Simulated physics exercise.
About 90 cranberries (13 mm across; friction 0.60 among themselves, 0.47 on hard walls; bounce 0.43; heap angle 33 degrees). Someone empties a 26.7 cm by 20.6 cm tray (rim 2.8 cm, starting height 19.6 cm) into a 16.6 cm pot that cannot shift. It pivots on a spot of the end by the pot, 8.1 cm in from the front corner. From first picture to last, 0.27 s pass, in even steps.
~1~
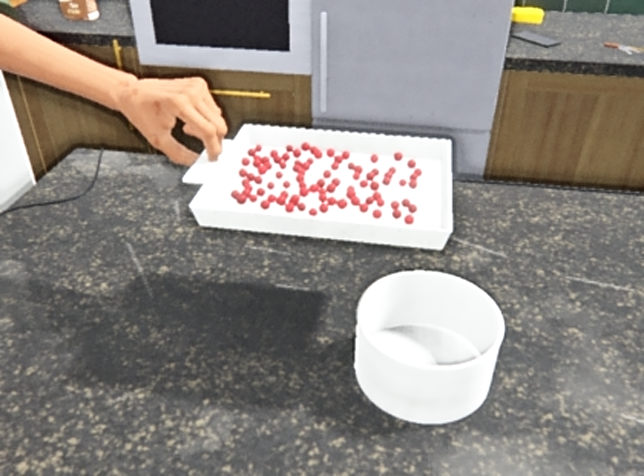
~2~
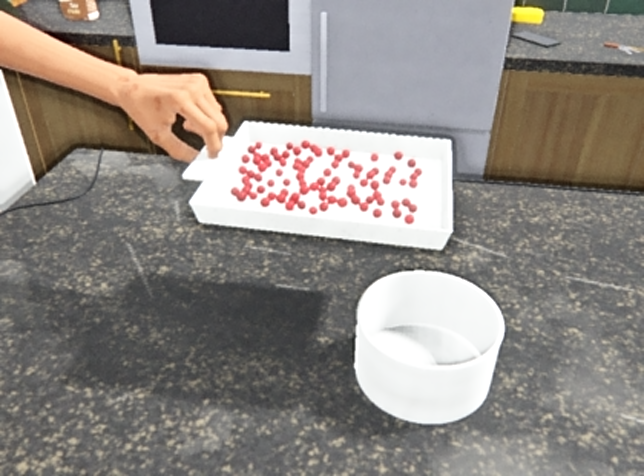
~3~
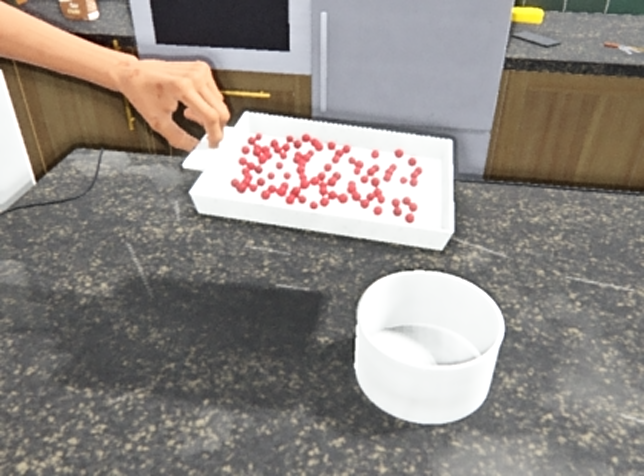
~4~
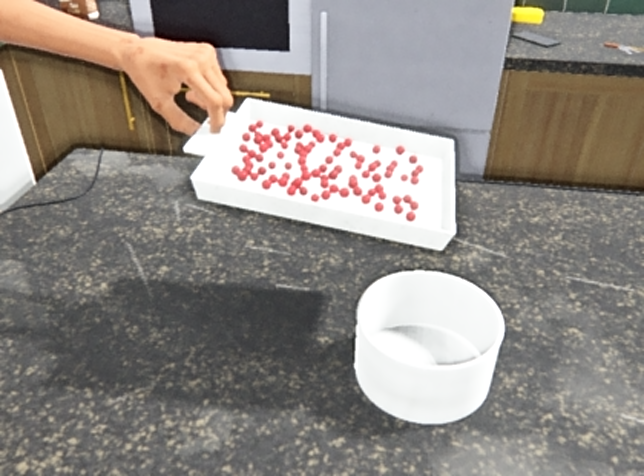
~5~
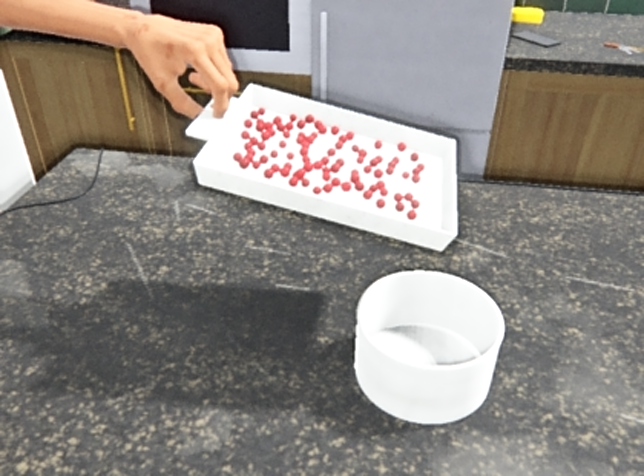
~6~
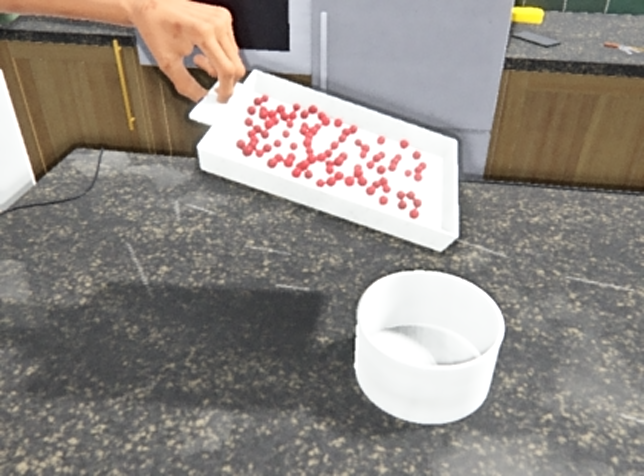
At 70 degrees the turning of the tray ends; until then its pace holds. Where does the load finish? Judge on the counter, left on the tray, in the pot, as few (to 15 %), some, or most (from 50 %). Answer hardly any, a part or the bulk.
Counter hardly any, tray the bulk, pot hardly any.
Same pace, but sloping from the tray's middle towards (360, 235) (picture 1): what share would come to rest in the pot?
About 5 per cent.
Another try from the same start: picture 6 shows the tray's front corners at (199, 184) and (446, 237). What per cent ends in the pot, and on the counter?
Pot 5, counter 0.
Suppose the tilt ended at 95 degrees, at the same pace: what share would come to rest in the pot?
It would be near 40 per cent.
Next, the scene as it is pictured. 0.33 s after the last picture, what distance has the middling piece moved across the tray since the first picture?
Some 10 cm.
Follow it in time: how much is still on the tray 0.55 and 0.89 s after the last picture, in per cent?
About 100, 95.
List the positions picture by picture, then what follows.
The first picture shows tray tilt 0 degrees, front corners at (198, 204) and (444, 227); middle of the pieces at (321, 183); pot at (429, 315).
The second picture shows tray tilt 1 degrees, front corners at (198, 200) and (445, 227); middle of the pieces at (321, 181).
The third picture shows tray tilt 4 degrees, front corners at (198, 191) and (446, 228), lowest corner right front; middle of the pieces at (322, 176).
The fourth picture shows tray tilt 8 degrees, front corners at (200, 176) and (448, 229), lowest corner right front; middle of the pieces at (323, 169).
The fifth picture shows tray tilt 12 degrees, front corners at (202, 161) and (450, 230), lowest corner right front; middle of the pieces at (325, 161).
The sixth picture shows tray tilt 16 degrees, front corners at (206, 146) and (451, 231), lowest corner right front; middle of the pieces at (328, 154); pot at (429, 315).
Then, 0.33 s after the last picture, tilt 43 degrees; the tray holds 100 %, the pot 0 %.
Then, 0.55 s after the last picture, tilt 60 degrees; the tray holds 100 %, the pot 0 %.
Then, 0.89 s after the last picture, tilt 70 degrees; the tray holds 95 %, the pot 0 %.
In the end, counter 0 %, tray 95 %, pot 0 %.
